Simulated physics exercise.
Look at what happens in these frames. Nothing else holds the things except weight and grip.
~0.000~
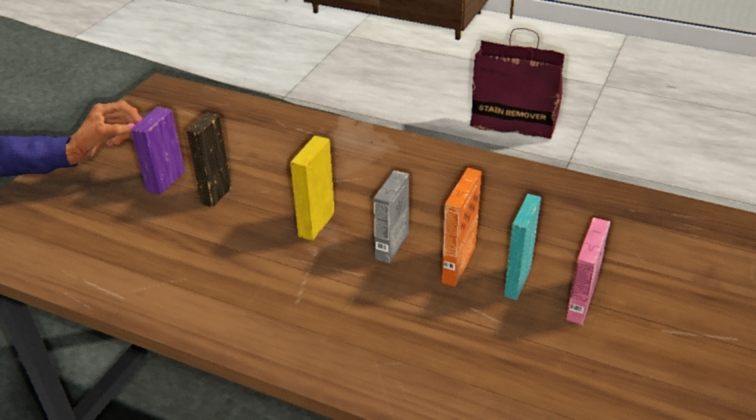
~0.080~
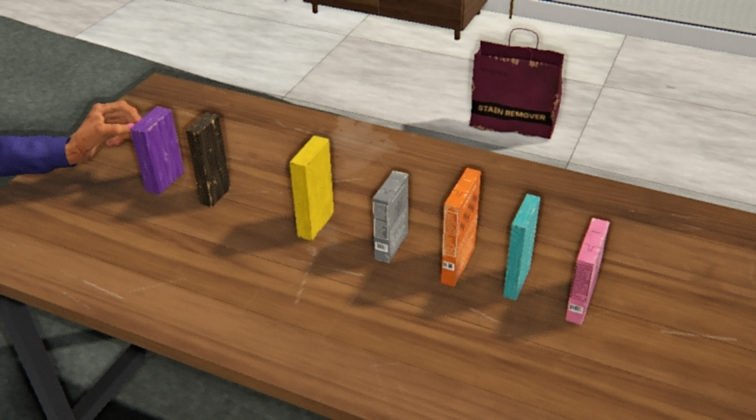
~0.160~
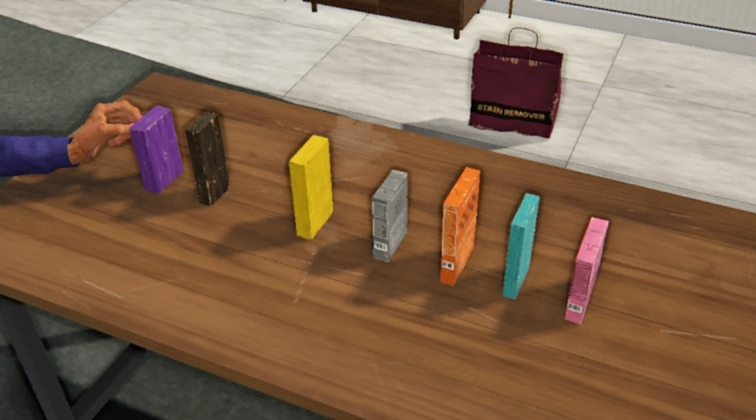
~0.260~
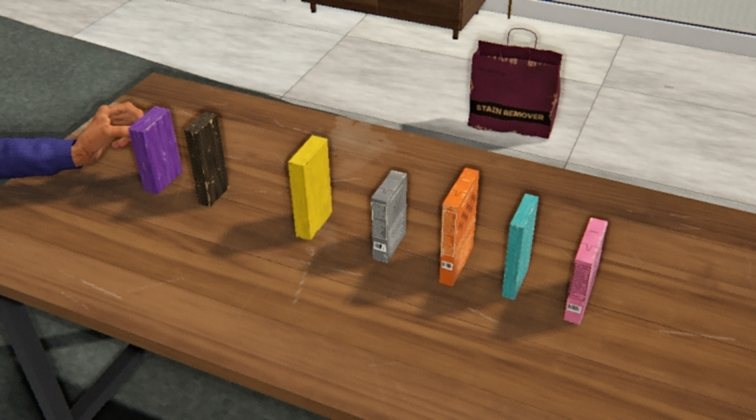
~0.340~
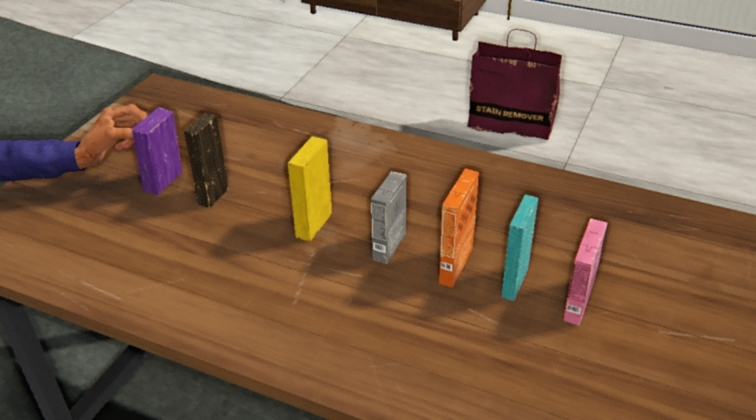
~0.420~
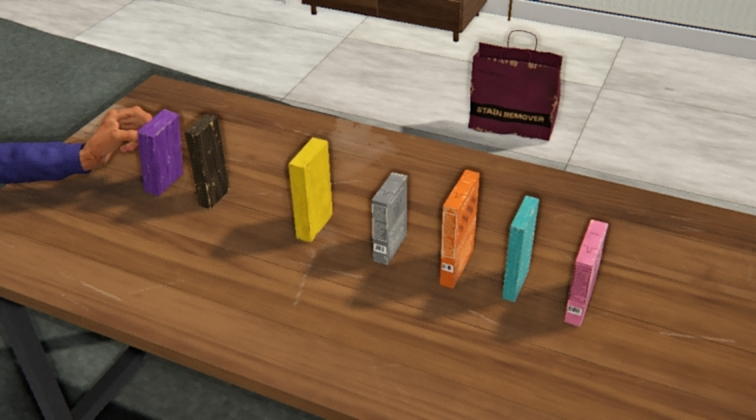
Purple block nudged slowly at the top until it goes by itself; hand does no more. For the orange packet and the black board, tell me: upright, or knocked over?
Result: The orange packet will stay on its base; the black board will fail to stay on its base.
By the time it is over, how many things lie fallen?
The count is 2.
Around 0.72 s, purple block 34° over.
Around 0.92 s, purple block 61° over; black board rocked 32° from its first pose near (230, 170).
Around 1.02 s, purple block 76° over; black board on its side near (258, 201).
Finally (1.7 s), down or leaning hard on the table, black board; the other 4 still in place. Final places as the last picture's camera would see them, orange packet near (459, 230), black board near (261, 206).
